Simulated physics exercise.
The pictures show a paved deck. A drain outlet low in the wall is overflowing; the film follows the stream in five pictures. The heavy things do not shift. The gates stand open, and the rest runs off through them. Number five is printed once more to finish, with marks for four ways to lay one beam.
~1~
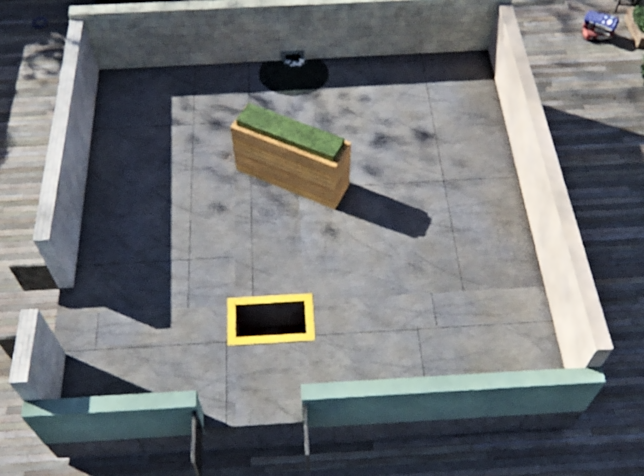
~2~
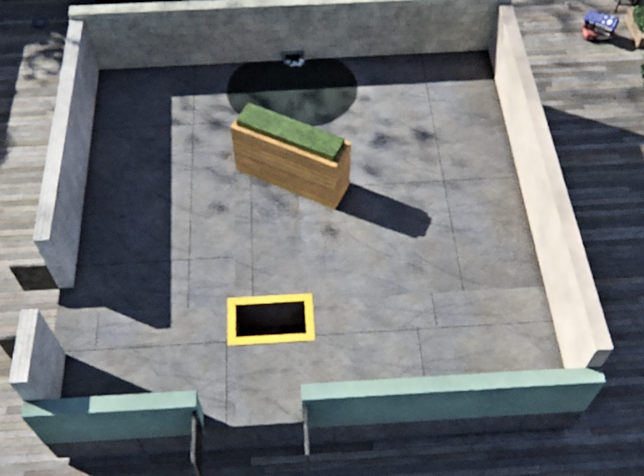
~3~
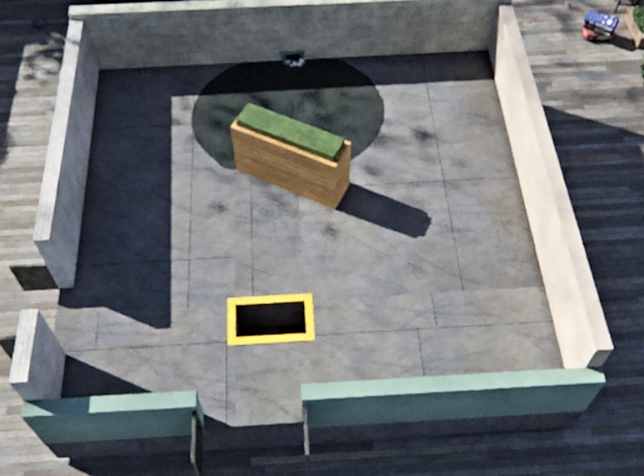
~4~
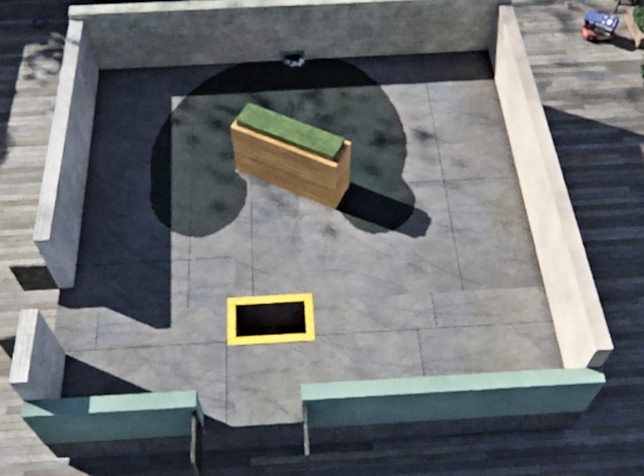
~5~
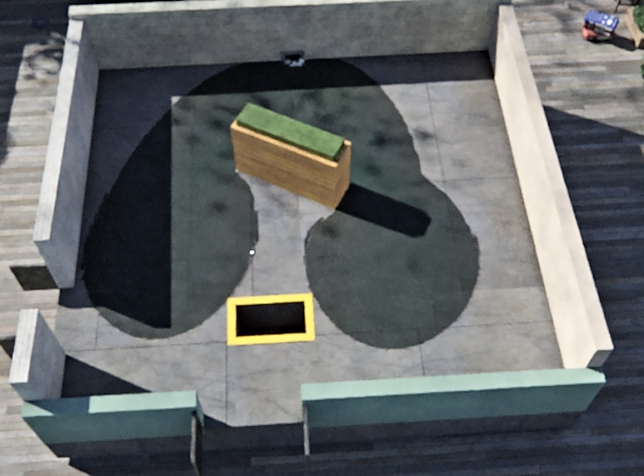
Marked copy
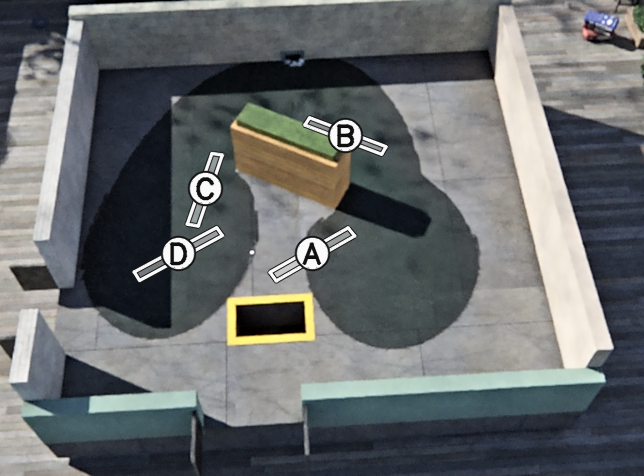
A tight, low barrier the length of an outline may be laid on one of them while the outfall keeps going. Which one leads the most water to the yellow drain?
C is best.
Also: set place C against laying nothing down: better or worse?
Better.
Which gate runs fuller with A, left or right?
More leaves on the right.
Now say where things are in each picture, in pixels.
Outfall at (293, 56); yellow drain at (271, 319); open gate at (253, 410); open gate at (70, 320); water covers 2 % of the ground and shows as far out as (293, 92); yellow drain still dry.
Water covers 6 % of the ground and shows as far out as (235, 109); yellow drain still dry.
Water covers 13 % of the ground and shows as far out as (213, 154); yellow drain still dry.
Water covers 22 % of the ground and shows as far out as (398, 225); yellow drain still dry.
Water covers 40 % of the ground and shows as far out as (388, 347); yellow drain still dry.
On the marked copy, A from (273, 276) to (351, 231); B from (307, 121) to (383, 150); C from (192, 225) to (217, 154); D from (136, 276) to (219, 231).
If A is chosen, about 6 % of the stream runs into the yellow drain, about 91 % out by the gates.
If B is chosen, about 6 % of the stream runs into the yellow drain, about 91 % out by the gates.
If C is chosen, about 11 % of the stream runs into the yellow drain, about 86 % out by the gates.
If D is chosen, about 7 % of the stream runs into the yellow drain, about 88 % out by the gates.
